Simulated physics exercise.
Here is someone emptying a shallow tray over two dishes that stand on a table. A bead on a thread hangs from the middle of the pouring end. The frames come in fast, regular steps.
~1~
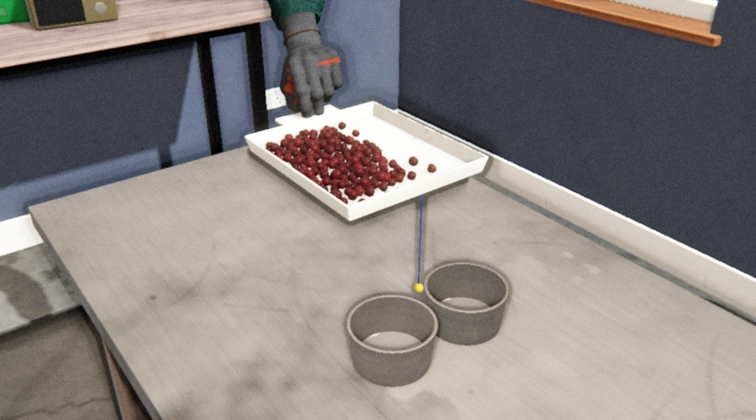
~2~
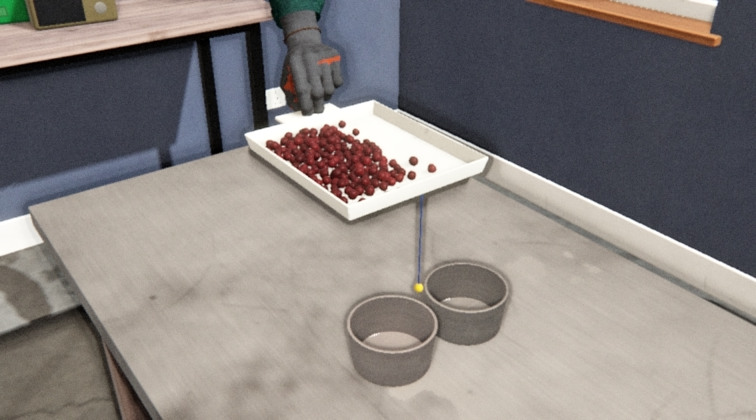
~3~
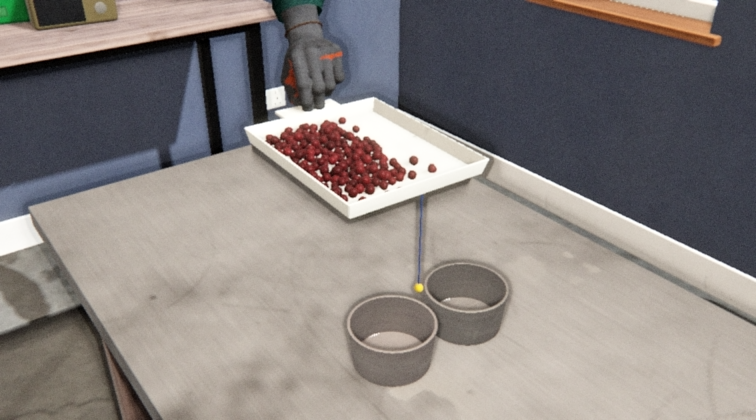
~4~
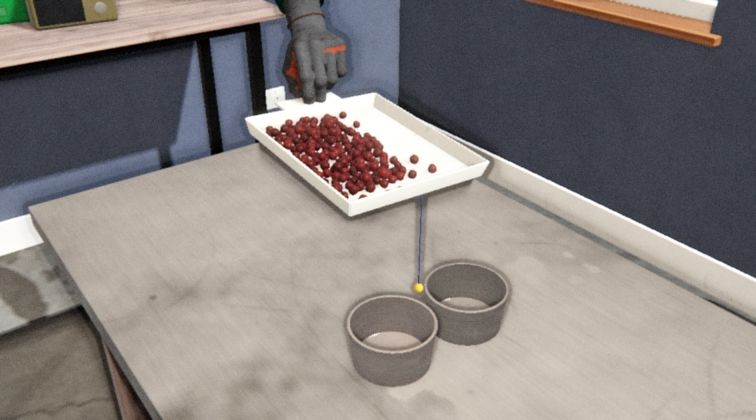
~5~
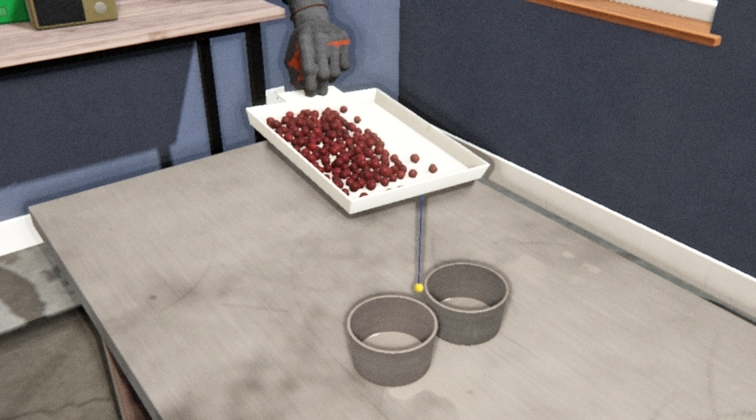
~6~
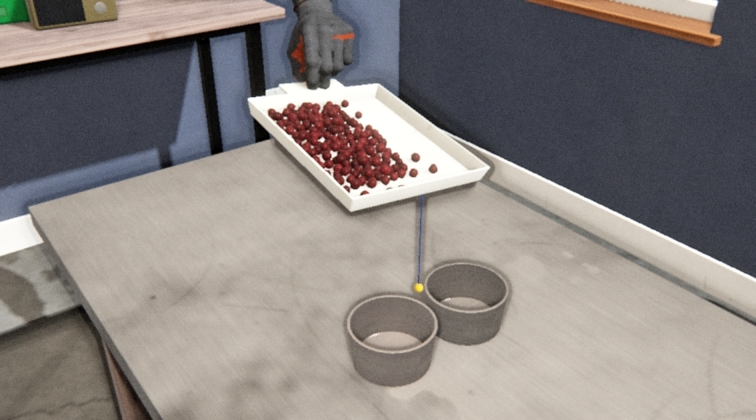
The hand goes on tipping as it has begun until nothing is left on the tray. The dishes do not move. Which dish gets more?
More goes to the right-hand dish.
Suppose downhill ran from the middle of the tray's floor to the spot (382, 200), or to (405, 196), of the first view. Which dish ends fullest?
One: The left-hand dish. Two: The dish on the left.
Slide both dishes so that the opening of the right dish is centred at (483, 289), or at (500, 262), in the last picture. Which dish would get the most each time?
In turn: The right dish; the dish on the right.
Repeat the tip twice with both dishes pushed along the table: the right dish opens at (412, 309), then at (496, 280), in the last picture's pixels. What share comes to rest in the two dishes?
The first gives 0 %, the second 70 %.
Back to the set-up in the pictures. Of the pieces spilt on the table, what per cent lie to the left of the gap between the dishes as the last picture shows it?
Roughly 10 in a hundred.
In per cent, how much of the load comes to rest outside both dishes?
It comes to 30 per cent or so.
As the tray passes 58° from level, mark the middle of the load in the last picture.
At about (425, 148).
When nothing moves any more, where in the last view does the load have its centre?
Close to (472, 309).
Soon, tray tipped steeply; nearly all on the tray; a stray few in the right dish; a stray few outside both; a stray few in the air.
A while on, tray tipped right over; most on the tray; a stray few in the right dish; a stray few outside both; a small part in the air.
Towards the end, tray tipped past a quarter turn; about two thirds in the right dish; about a quarter outside both.
Finally, tray tipped past a quarter turn; none in the left dish; about two thirds in the right dish; about a quarter outside both.
